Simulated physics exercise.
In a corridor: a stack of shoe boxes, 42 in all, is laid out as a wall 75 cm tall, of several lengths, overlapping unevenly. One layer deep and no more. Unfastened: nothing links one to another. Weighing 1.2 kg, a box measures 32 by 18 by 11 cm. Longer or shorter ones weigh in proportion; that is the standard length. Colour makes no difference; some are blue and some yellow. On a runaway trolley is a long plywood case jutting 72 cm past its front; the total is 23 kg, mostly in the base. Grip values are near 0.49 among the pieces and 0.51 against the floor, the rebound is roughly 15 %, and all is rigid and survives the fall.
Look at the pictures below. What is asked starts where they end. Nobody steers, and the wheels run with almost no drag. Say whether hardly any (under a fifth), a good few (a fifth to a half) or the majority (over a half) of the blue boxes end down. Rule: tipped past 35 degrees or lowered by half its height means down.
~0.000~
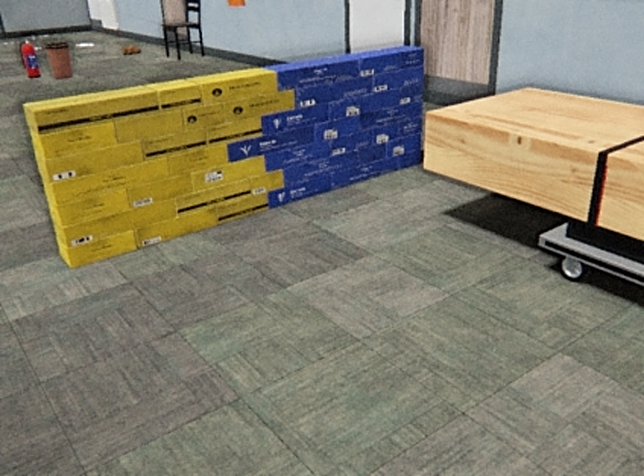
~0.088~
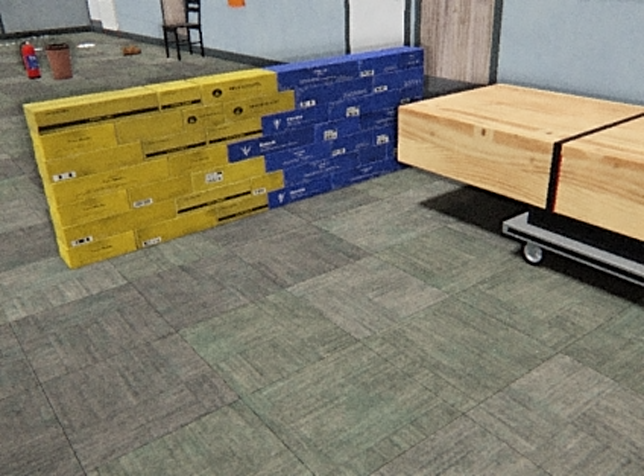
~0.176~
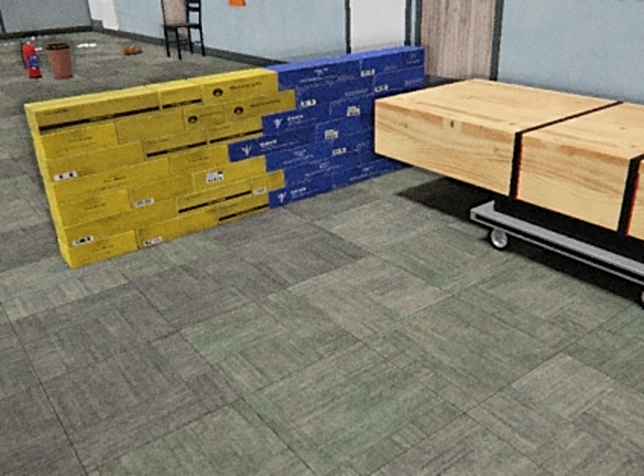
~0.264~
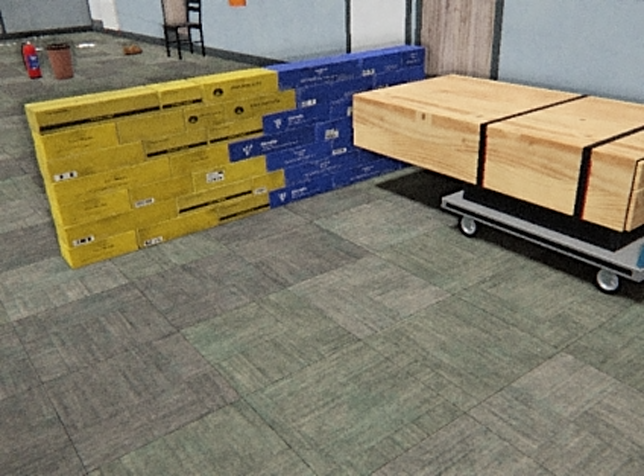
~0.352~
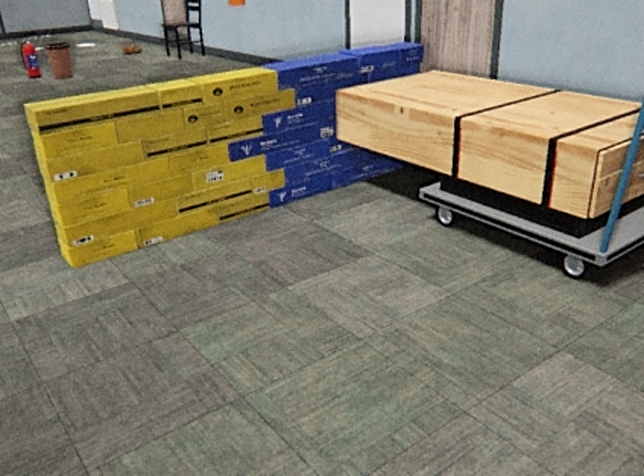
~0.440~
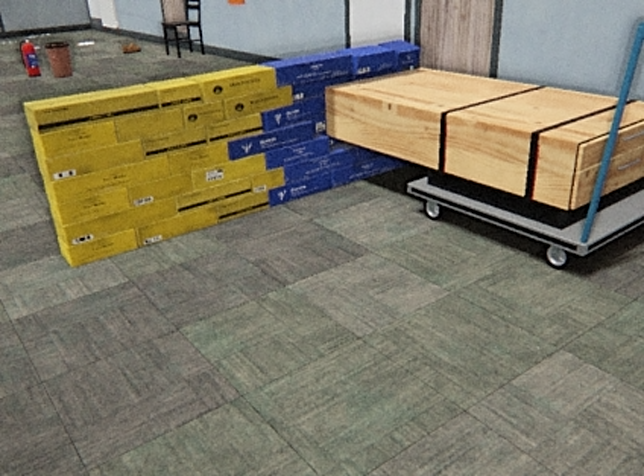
The majority of them end down.
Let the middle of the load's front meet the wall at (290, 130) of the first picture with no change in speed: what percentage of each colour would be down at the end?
For yellow it's 50 per cent, for blue 70 per cent.
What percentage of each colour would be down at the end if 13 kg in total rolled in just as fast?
The split would be yellow 10, then blue 60 per cent.
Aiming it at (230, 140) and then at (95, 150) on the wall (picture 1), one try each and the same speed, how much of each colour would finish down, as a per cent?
For yellow it's 80 then 70 per cent, for blue 50 then 0 per cent.
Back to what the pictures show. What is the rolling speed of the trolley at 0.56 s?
0.8 m/s, roughly.
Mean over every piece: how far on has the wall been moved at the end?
It works out to near 25 cm.
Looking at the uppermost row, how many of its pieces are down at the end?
Count: 4.
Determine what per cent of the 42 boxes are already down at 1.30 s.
35 %.
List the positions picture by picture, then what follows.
In the first frame (each place is the centre of the face we see best), load (434, 132) 68 cm short of the wall; top blue box (320, 75); top yellow box (100, 113); all as stacked.
Load (406, 125) 49 cm short of the wall; top blue box (320, 76), in the second frame.
Load (382, 118) 30 cm short of the wall; top blue box (321, 75), in the third frame.
Load (360, 112) 11 cm short of the wall; top blue box (321, 75), in the fourth frame.
Load (342, 106) 45 mm into the wall's line; top blue box (320, 73); 12 have shifted, in the fifth frame.
Load (332, 103) 14 cm into the wall's line; top blue box (316, 71) moved 35 mm; top yellow box (100, 111); steepest lean 13°, the box at (409, 59); 16 have shifted, in the sixth frame.
By 0.56 s, load 24 cm past the wall's line, still rolling; 6 of the 21 blue boxes down (6 of 42 in all colours); top blue box tilted 4°.
By 0.82 s, load 44 cm past the wall's line, still rolling; 13 of the 21 blue boxes down (15 of 42 in all colours); top blue box tilted 49°, 9 cm lower.
By 1.30 s, load 77 cm past the wall's line, still rolling; 13 of the 21 blue boxes down (15 of 42 in all colours); top blue box upside down.
When it is over (2.9 s), load 82 cm past the wall's line, stopped; 14 of the 21 blue boxes down (16 of 42 in all colours); top blue box upside down; top yellow box unmoved. That is 67 per cent. In pixels of the last frame, middles, top blue box near (250, 124), top yellow box near (94, 108).
